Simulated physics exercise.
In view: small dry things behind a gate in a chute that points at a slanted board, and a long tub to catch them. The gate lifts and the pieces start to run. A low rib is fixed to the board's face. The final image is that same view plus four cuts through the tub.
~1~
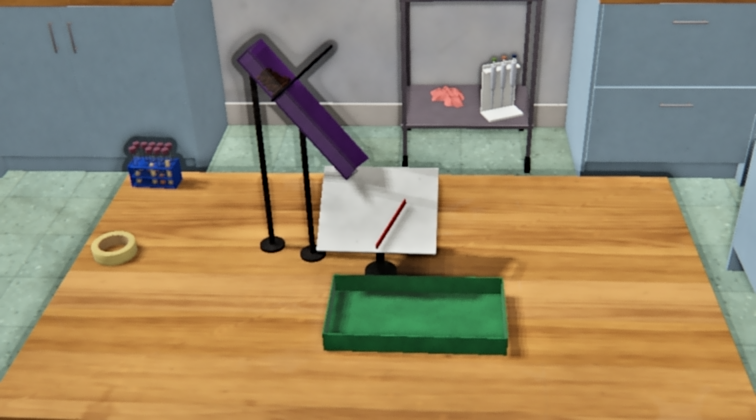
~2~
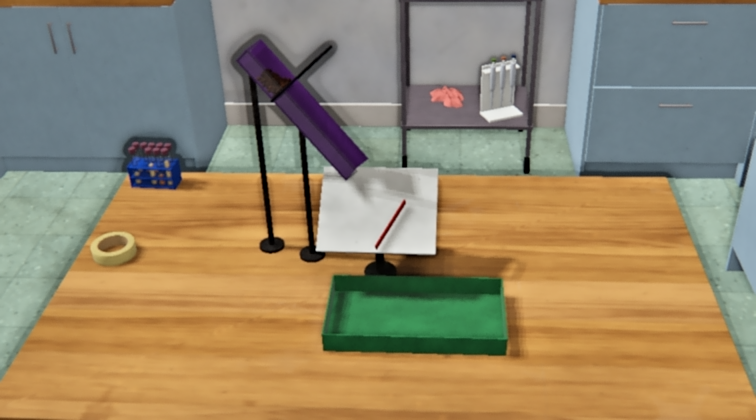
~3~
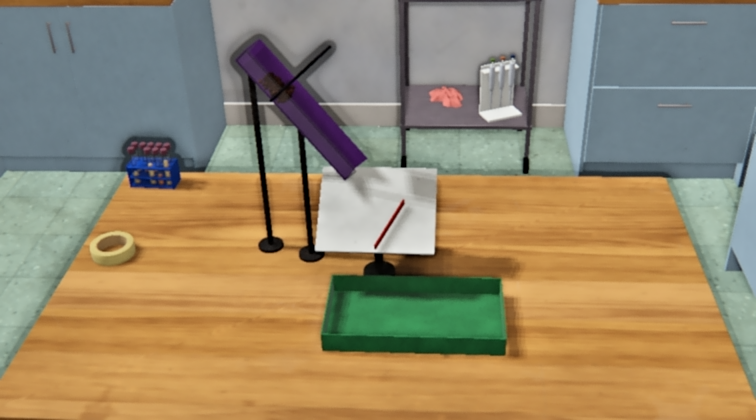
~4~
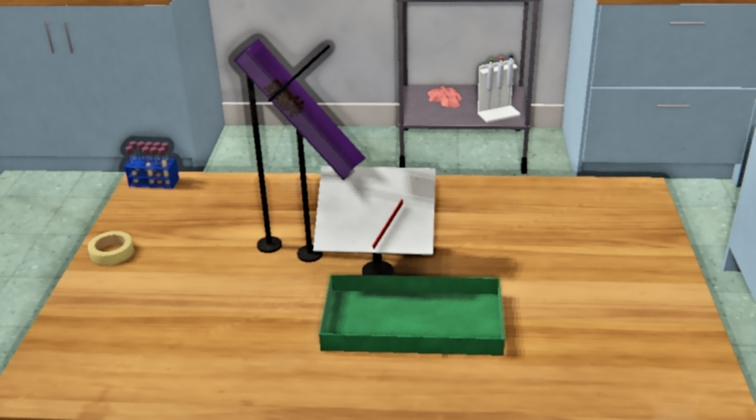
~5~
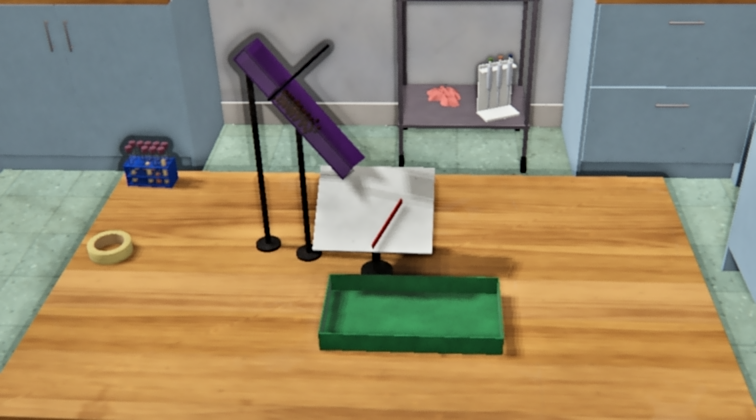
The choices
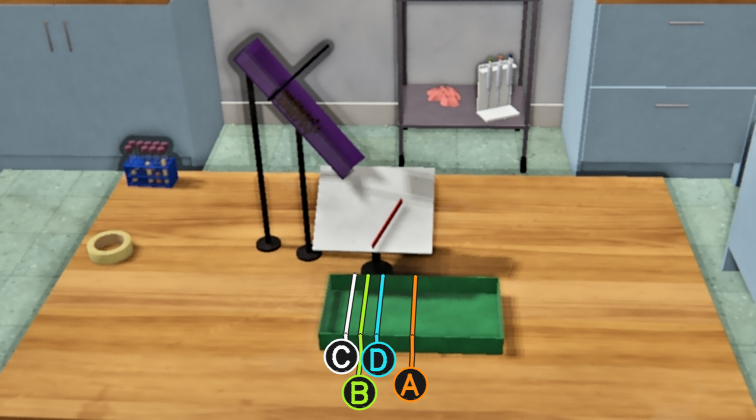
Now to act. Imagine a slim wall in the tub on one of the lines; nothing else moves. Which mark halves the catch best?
Take C.
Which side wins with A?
More lands on the left.
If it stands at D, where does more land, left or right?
The left side.
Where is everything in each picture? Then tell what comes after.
The first picture shows load behind the gate at (275, 82), allspice berries; lip of the chute at (352, 174), sloping fairly steeply.
The second picture shows middle of the board at (378, 209), tilted fairly steeply; middle of its low edge at (375, 252); of its high edge at (381, 167).
The third picture shows front corners of the tub at (321, 334) and (506, 339), empty; front of the load at (288, 99).
The fourth picture shows middle of the load at (284, 97); its front at (300, 111), about a quarter of the way to the lip; rib from (402, 199) to (373, 246).
The fifth picture shows middle of the load at (294, 112); its front at (315, 132), about half of the way to the lip.
On the marked copy, line A crosses the front rim at (412, 336); line B crosses the front rim at (360, 334); line C crosses the front rim at (345, 334); line D crosses the front rim at (376, 335).
With A, of what is caught, nearly all on the left of the divider, a small part on the right.
With B, of what is caught, most on the left of the divider, a small part on the right.
With C, of what is caught, about half on the left of the divider, about half on the right.
With D, of what is caught, most on the left of the divider, a small part on the right.
